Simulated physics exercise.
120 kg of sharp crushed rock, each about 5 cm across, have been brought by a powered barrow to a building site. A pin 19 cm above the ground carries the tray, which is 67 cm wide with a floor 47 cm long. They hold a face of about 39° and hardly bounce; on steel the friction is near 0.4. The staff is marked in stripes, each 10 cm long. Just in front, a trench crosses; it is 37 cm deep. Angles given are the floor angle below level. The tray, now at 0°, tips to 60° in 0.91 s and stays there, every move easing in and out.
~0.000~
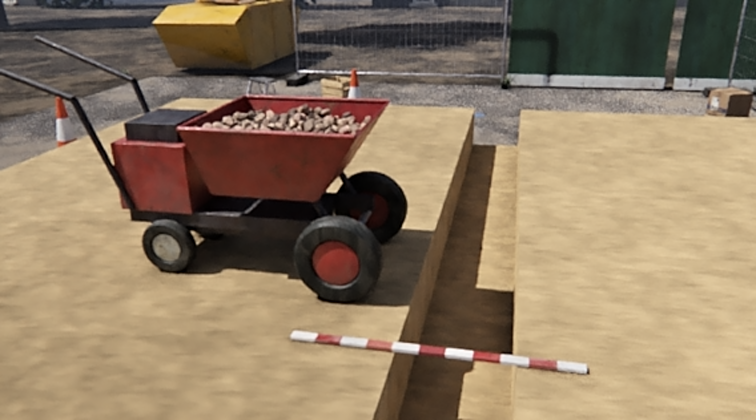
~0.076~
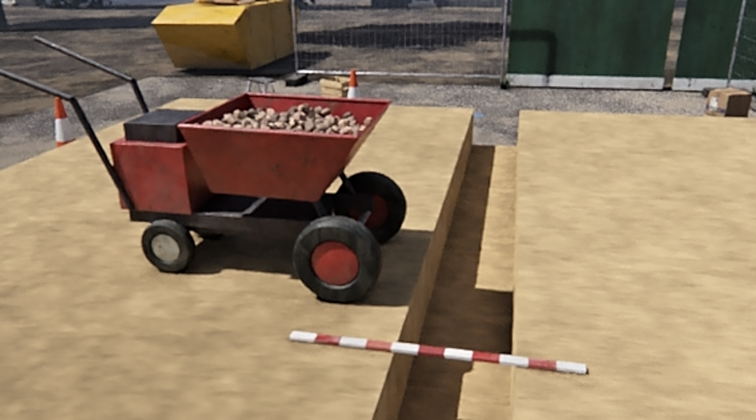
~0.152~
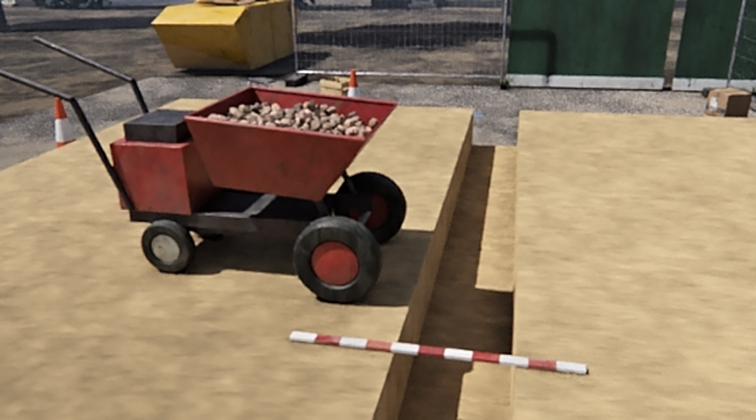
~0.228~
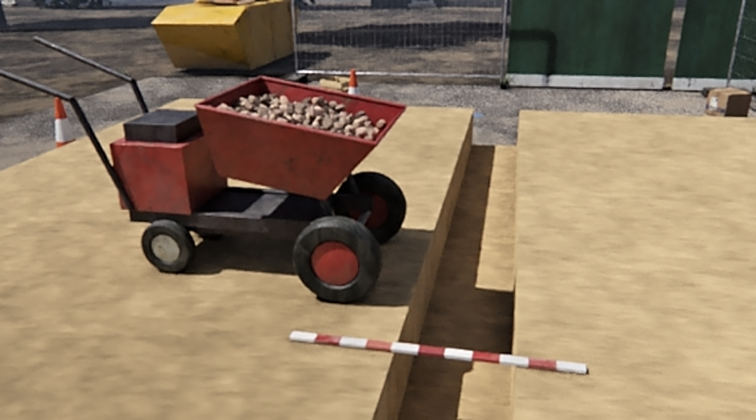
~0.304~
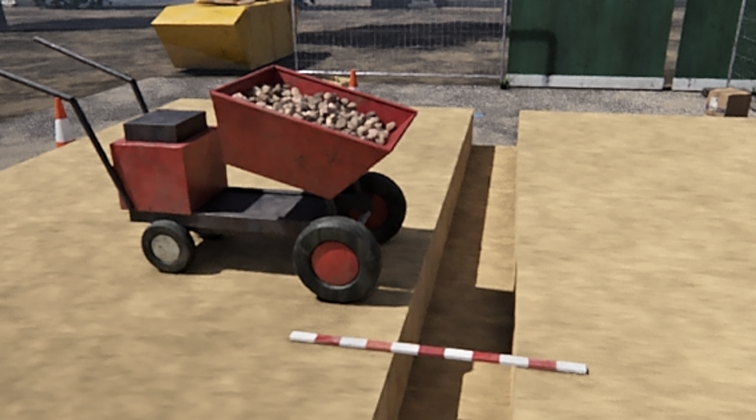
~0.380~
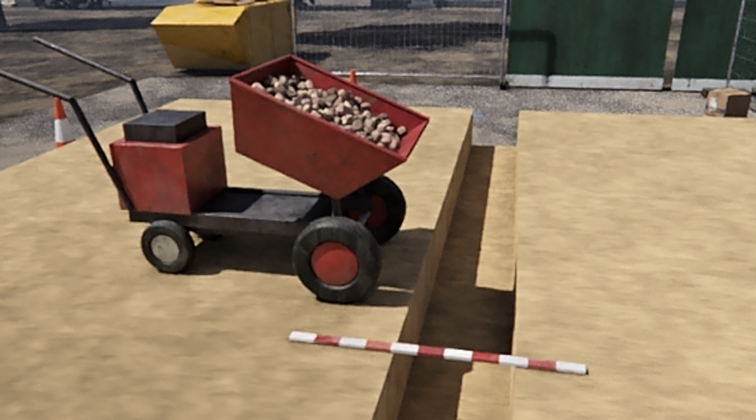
On a building site, a red powered barrow loaded with brownish stones stands on sandy ground beside a trench, a red-and-white striped pole lying across the gap. The tray begins almost level, then its rear lifts slowly. It tilts more steeply toward the right, the stones riding inside, while the wheels stay still.
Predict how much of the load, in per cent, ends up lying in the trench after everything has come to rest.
Roughly 17 per cent of it.
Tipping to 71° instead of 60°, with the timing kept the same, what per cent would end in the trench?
Then about 45 per cent.
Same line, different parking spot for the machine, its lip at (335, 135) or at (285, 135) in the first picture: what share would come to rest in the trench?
The first gives about 25 percent and the second about 30 percent.
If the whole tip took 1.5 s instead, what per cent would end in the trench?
20 per cent.
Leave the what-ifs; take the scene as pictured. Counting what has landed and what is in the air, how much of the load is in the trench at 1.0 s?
About 5 per cent by then.
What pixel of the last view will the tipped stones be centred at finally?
Somewhere around (504, 342) in the last picture.
After 0.7 s the floor is at 50°; 100 % in the tray; the foremost stones are at (435, 181).
After 1.0 s the floor is at 60°; 95 % in the tray, 5 % in the trench; the foremost stones are at (509, 253).
After 1.4 s the floor is at 60°; 78 % in the tray, 13 % in the trench, 9 % past the trench; the foremost stones are at (595, 282).
After 3.3 s the floor is at 60°; 72 % in the tray, 17 % in the trench, 11 % past the trench; the foremost stones are at (660, 288).
